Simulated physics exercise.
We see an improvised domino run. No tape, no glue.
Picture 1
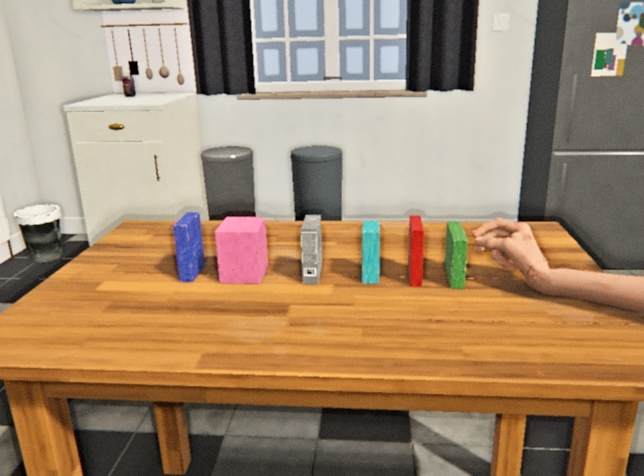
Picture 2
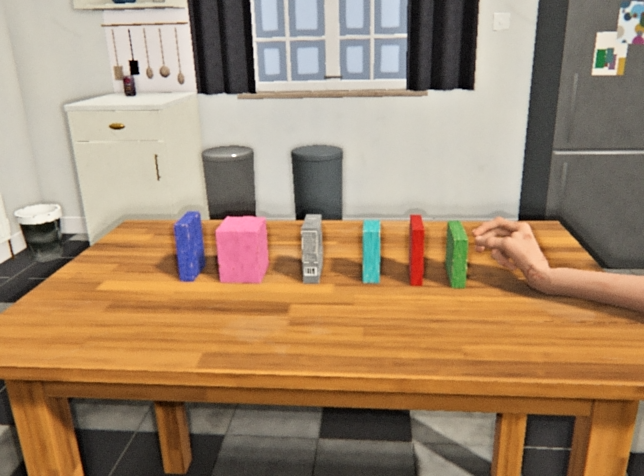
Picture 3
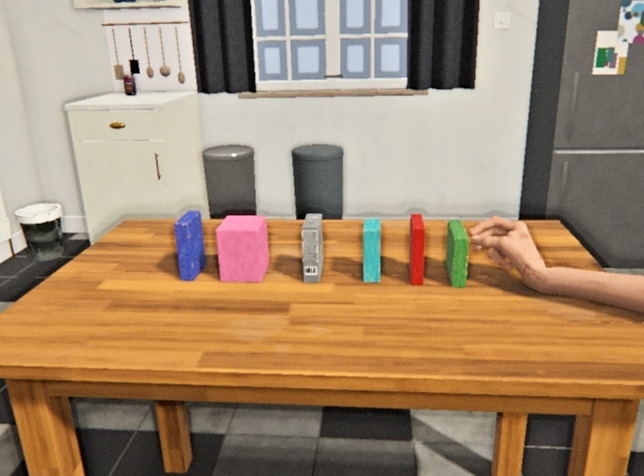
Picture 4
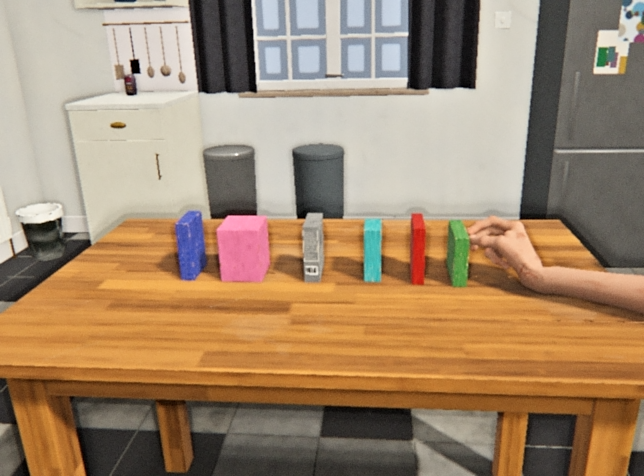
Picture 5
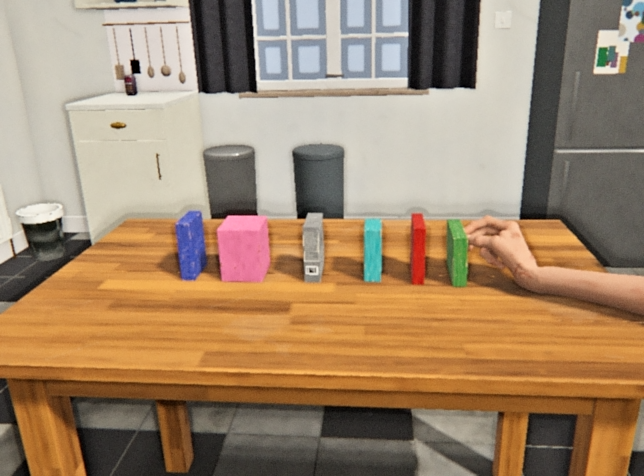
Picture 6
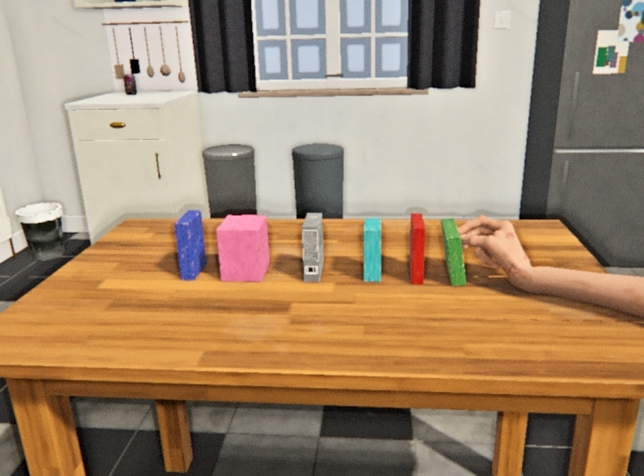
In a kitchen with white walls and a dark-curtained window, a wooden table is viewed from its front, slightly above. Six upright pieces stand in a spaced row, from left to right blue, a wider pink one, grey, turquoise, red and green, with a bare hand at the right. The hand edges slightly left against the green block, which tilts a little leftward, while the others stay upright and the view stays almost still.
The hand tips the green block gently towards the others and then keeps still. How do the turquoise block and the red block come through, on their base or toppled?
The turquoise block falls over, the red block falls over.
Then, 0.40 s later than the last frame, green block 60° over; red block tilted by 36° near (398, 250); turquoise block tilted by 8° near (369, 249).
Then, 0.50 s later than the last frame, green block 71° over; red block tilted by 62° near (386, 258); turquoise block tilted by 50° near (349, 252).
Then, 0.70 s later than the last frame, green block 74° over; turquoise block on its side near (336, 267); red block tilted by 70° near (382, 261); grey packet tilted by 28°.
When it is over, lying over on the table, turquoise block and red block; moved from the start, grey packet; pink block as before. End places, in pixels of the last picture, turquoise block near (336, 267), red block near (382, 261).
